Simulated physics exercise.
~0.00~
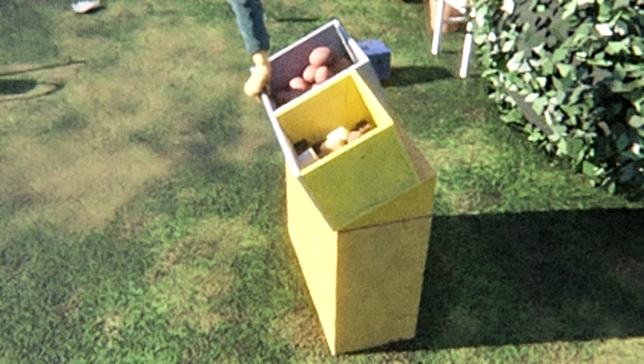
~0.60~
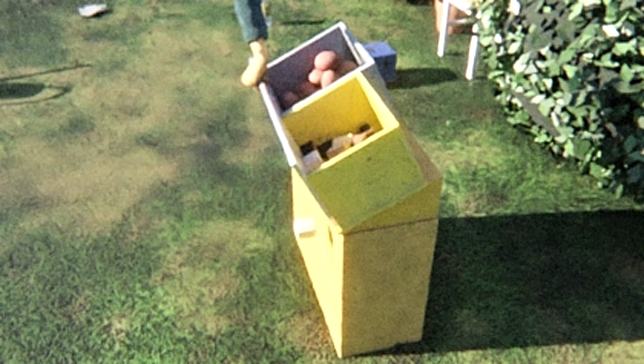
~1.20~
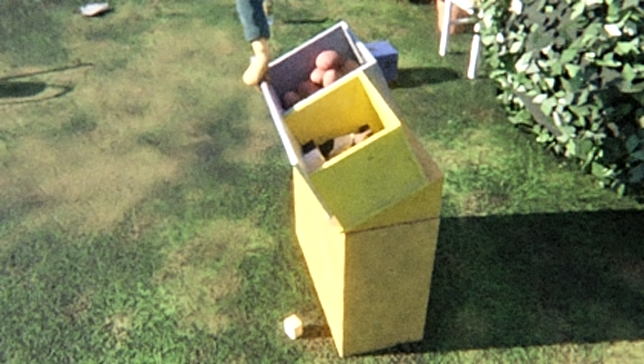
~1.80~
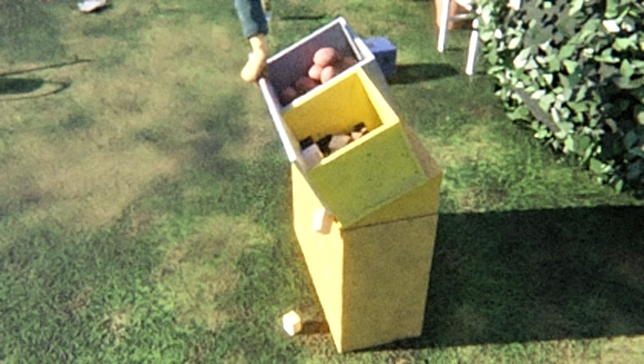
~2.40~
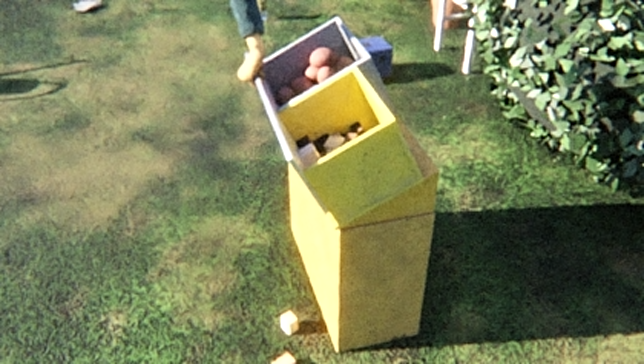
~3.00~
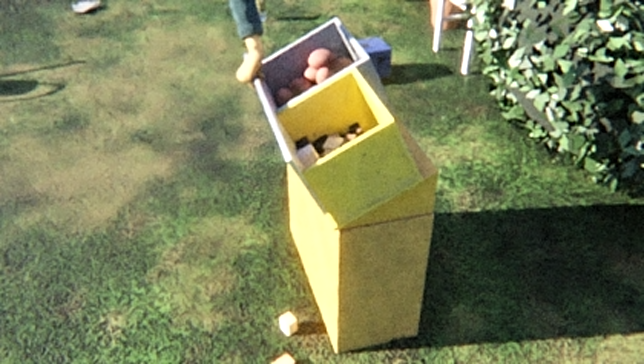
Two pale wooden blocks drop one after the other from the left side of a tilted yellow bin onto the grass, where they lie still, while the remaining blocks and the red potatoes in the grey bin behind stay inside, a gloved-looking hand at its edge.
